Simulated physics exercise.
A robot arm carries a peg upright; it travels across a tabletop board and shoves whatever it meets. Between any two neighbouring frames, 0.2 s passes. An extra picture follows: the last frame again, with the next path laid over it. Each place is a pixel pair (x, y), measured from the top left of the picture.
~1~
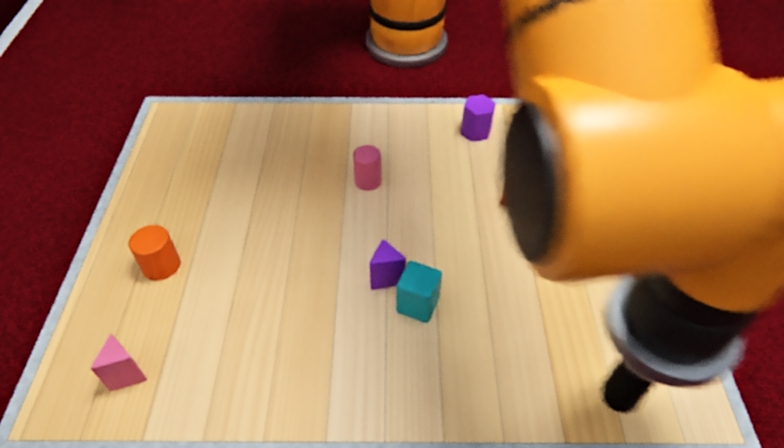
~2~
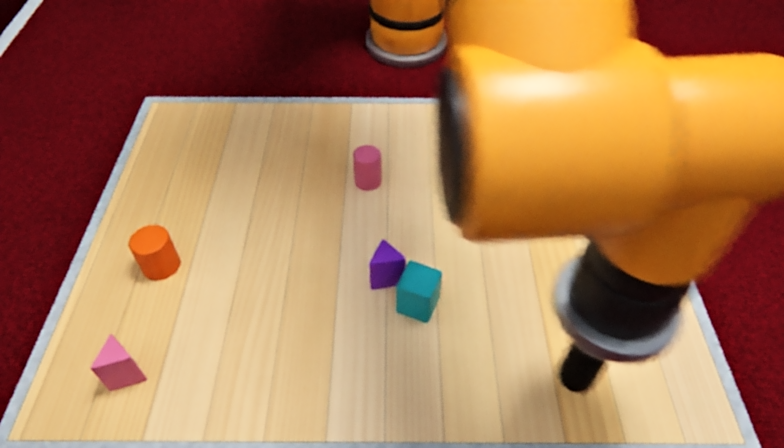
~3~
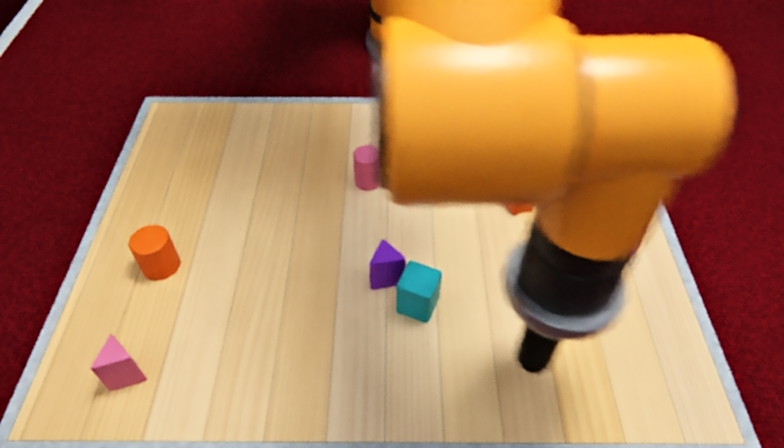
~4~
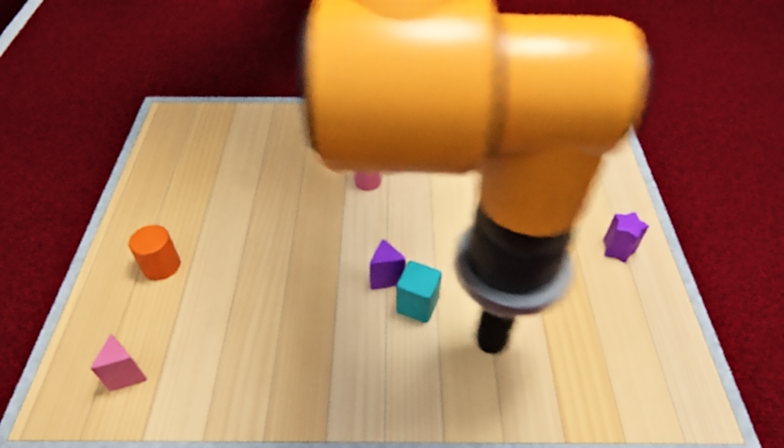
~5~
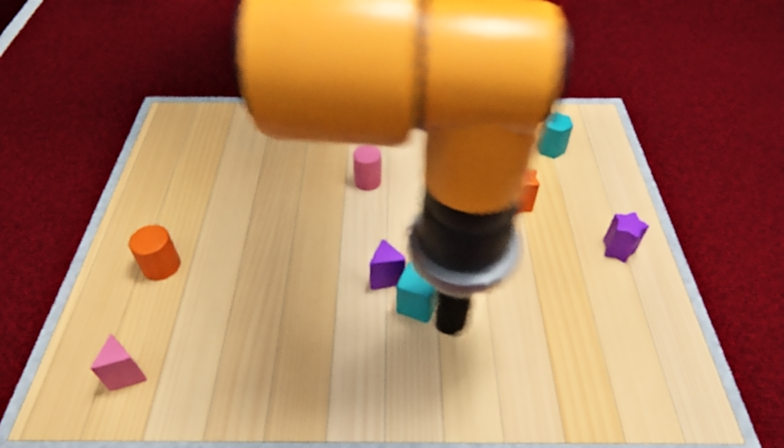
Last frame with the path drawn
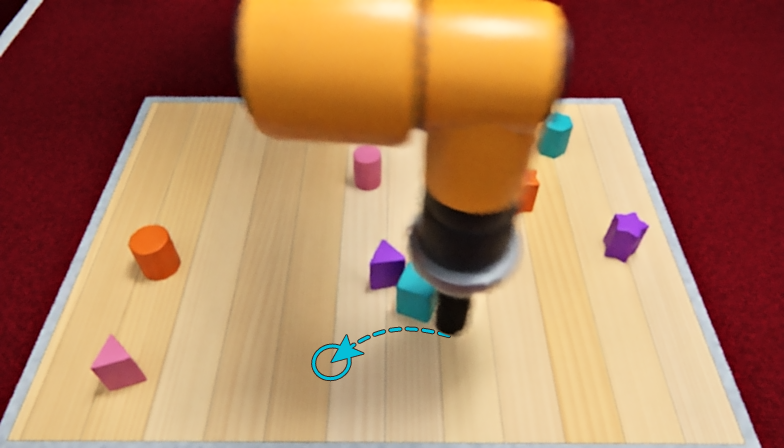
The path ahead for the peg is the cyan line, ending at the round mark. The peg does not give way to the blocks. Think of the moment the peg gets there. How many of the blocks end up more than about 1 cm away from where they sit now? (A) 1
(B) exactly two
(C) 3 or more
A: 1.
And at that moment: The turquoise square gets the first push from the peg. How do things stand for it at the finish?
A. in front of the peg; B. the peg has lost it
Option B.
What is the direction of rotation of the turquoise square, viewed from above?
It is turned clockwise.
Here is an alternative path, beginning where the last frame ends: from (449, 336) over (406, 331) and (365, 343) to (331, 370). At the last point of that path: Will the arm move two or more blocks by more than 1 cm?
Final answer: No.
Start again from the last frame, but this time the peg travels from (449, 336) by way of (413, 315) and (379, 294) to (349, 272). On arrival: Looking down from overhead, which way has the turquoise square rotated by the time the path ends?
Clockwise, from overhead.
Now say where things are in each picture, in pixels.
In the first frame, peg's lower end at (620, 395); purple triangular piece at (386, 253); turquoise square at (420, 278).
In the second frame, peg at (576, 376); blocks still.
In the third frame, peg at (534, 357); blocks still.
In the fourth frame, peg at (492, 339); blocks still.
In the fifth frame, peg at (451, 321); purple triangular piece at (386, 253); turquoise square at (420, 278).
Drawn move, from (449, 336) by way of (407, 329) and (367, 338) to (332, 362).
On the path given first. One third of the way, peg at (406, 314); turquoise square at (405, 272), turned 50° clockwise.
Two thirds of the way, peg at (363, 324); turquoise square at (402, 273), turned 60° clockwise.
At the end, peg at (329, 348); purple triangular piece still; turquoise square at (402, 273), turned 60° clockwise.
